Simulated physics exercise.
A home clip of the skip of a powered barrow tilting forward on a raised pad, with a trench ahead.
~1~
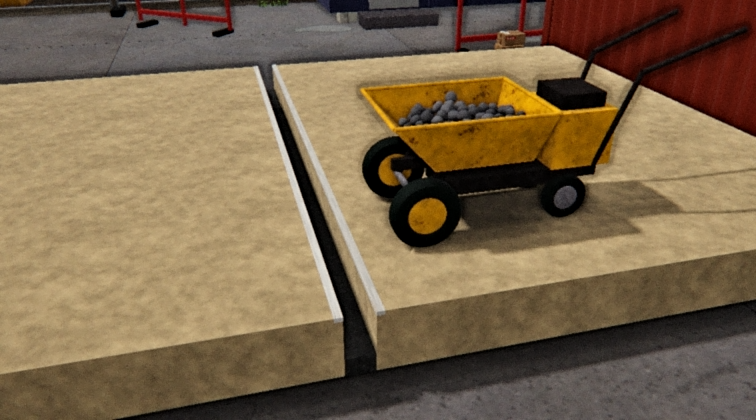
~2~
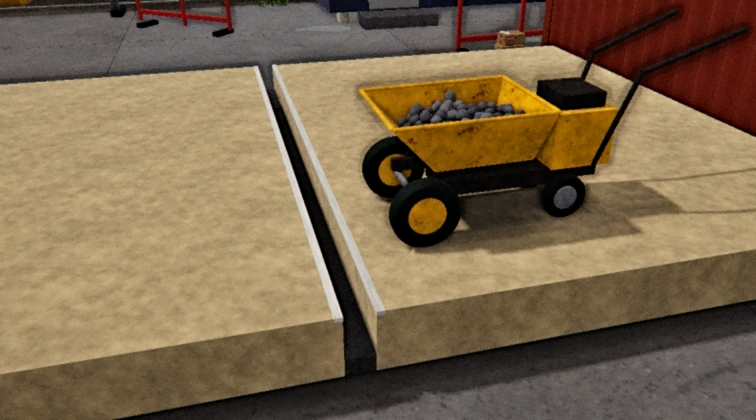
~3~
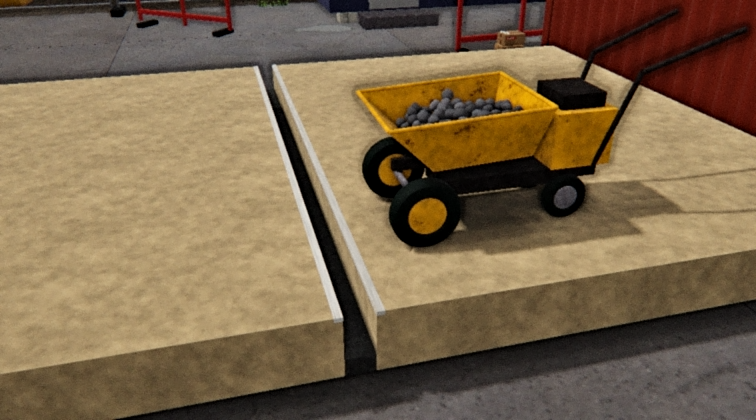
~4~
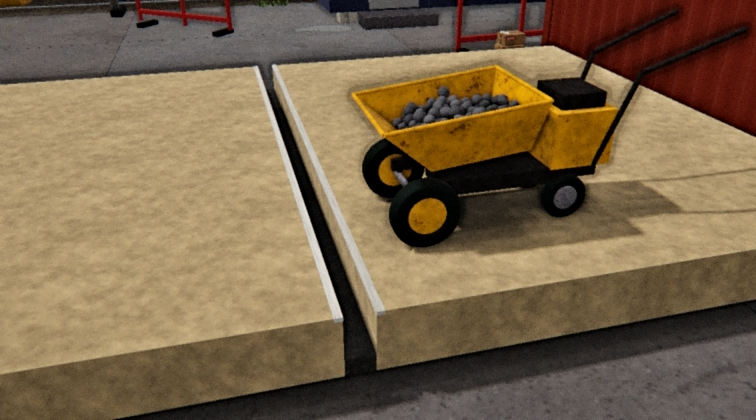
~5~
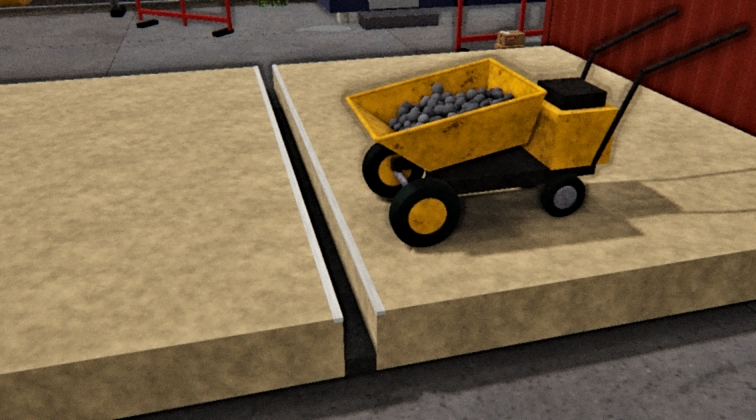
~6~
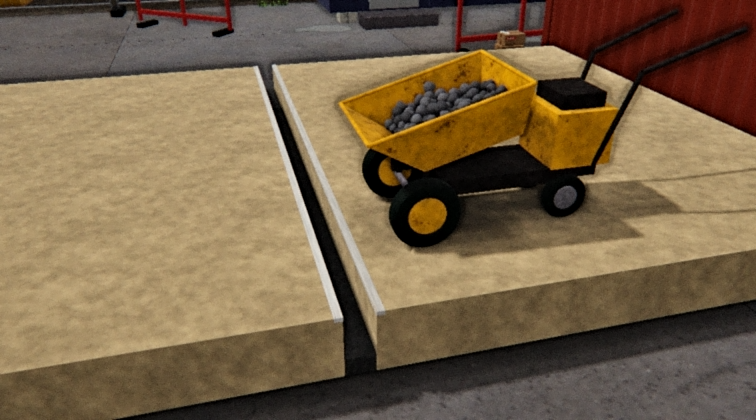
The yellow skip of a powered barrow, loaded with round grey cobbles, sits level at first on a raised, sandy-coloured pad, seen from slightly above and to the side. A narrow dark trench with pale edges lies to its left, with a red wall behind the black handles at right. The skip gradually tilts forward to the left, while the wheels and camera stay still.
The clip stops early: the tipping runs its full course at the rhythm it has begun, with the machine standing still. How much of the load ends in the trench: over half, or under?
The trench takes less than half.
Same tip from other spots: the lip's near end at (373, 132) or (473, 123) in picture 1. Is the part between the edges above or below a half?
The first try: Less than half. The second: Less than half.
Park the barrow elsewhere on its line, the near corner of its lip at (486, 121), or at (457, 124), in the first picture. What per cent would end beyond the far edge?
About 0 and 10 per cent.
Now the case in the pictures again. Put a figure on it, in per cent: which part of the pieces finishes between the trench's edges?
Some 5 per cent.
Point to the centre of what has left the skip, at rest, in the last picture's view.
Around (277, 231).
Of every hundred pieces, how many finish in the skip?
It comes to 25 per cent or so.
Just after the last frame, skip tipped steeply; every one in the skip.
A moment on, skip tipped right over; roughly two thirds in the skip; roughly a third beyond it; just a few falling.
Further on, skip tipped right over; roughly a quarter in the skip; about a tenth in or heaped over the trench; roughly two thirds beyond it.
When it is over, skip tipped right over; roughly a quarter in the skip; about a tenth in or heaped over the trench; roughly two thirds beyond it.
